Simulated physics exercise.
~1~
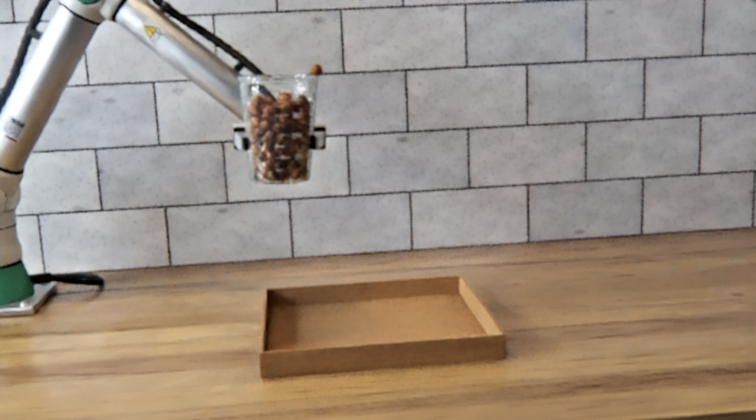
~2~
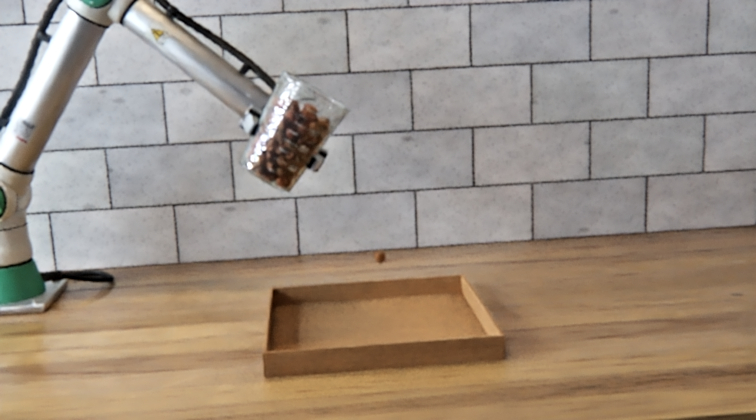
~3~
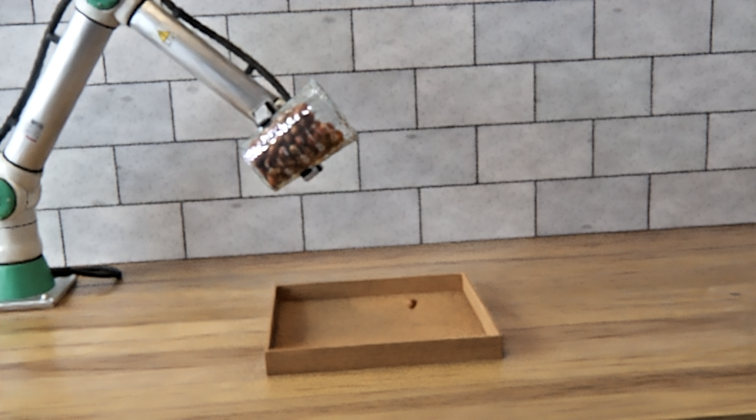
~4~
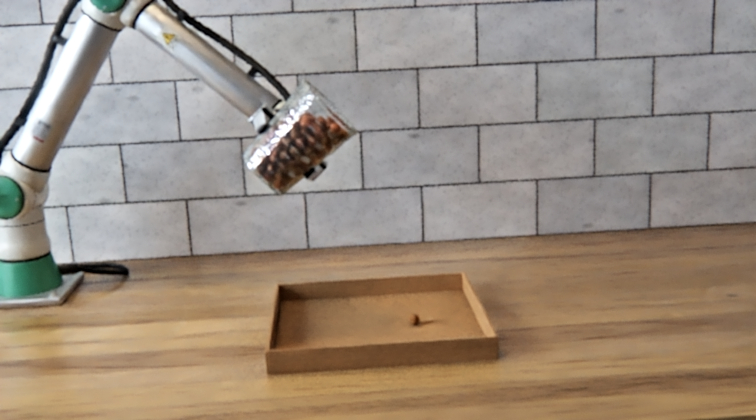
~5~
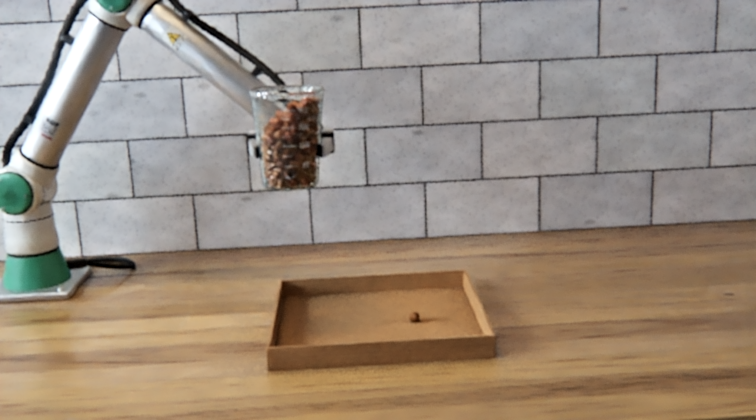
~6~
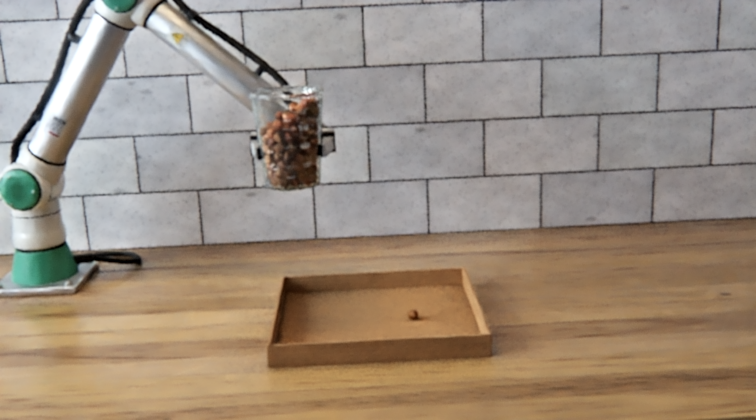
The clip opens with a robot arm holding a clear cup full of hazelnuts over a wooden table, above a shallow, empty cardboard tray, with a grey brick wall behind. One nut flies off at the rim as the arm begins to tip the cup to the right. The single nut drops into the tray while the cup stays tilted, its load leaning toward the lip without pouring out. The arm then turns the cup back upright and holds it still. At the end, one hazelnut rests in the tray and the cup remains nearly full.
